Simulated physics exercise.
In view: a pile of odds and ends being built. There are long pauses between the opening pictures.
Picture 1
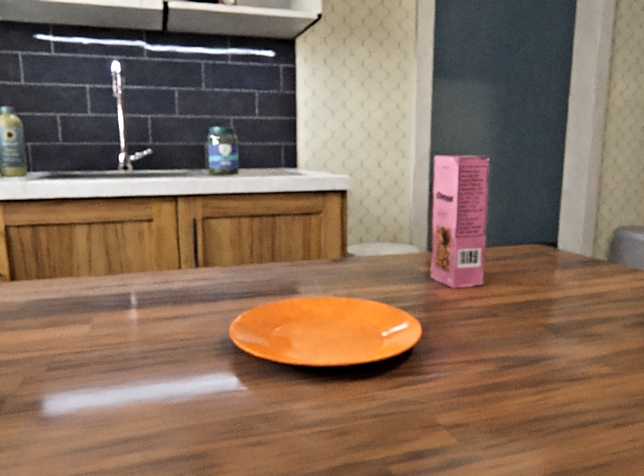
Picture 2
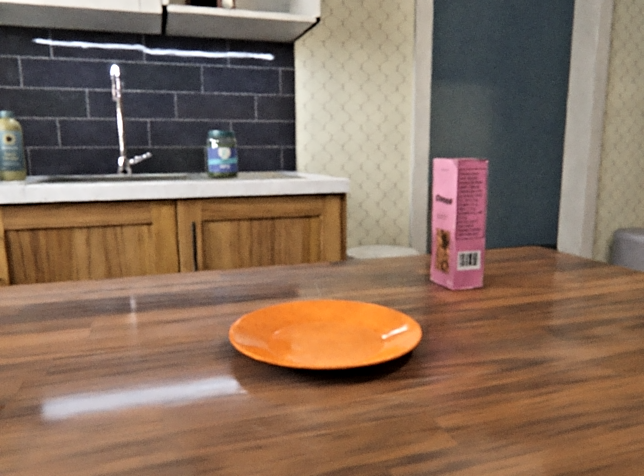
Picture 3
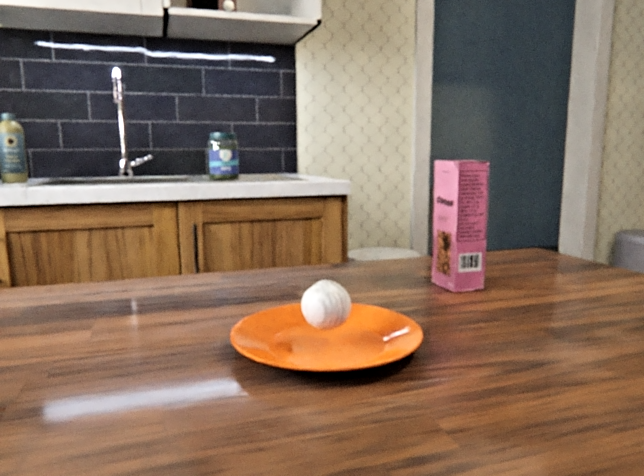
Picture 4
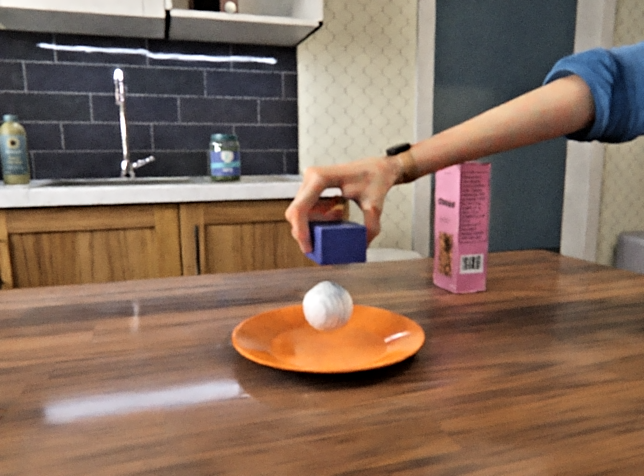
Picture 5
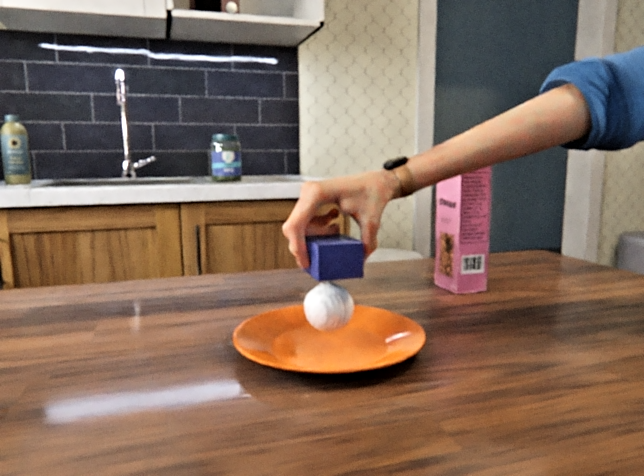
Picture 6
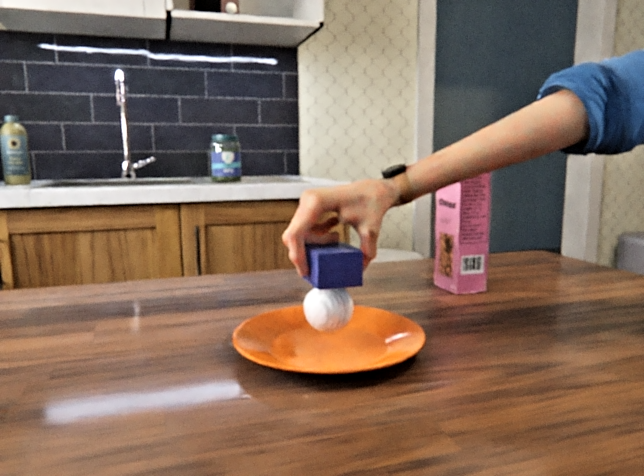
In a kitchen, an orange plate sits on a wooden table near a pink carton, then a round white object appears on it. A hand reaches in from the right and lowers a blue block onto the white object.
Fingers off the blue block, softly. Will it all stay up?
As it turns out, it gives way.
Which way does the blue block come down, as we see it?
To the right.
Then, 0.40 s past the last view, blue block rocked 50° from its first pose near (363, 280).
Then, 0.60 s past the last view, blue block now fallen.
Then, 0.70 s past the last view, things are still on the move.
Then, 1.90 s past the last view, nothing new.
Finally, fallen, blue block; the other 3 still in place. Final places as the last picture's camera would see them, blue block near (479, 309). The pile loses its balance.
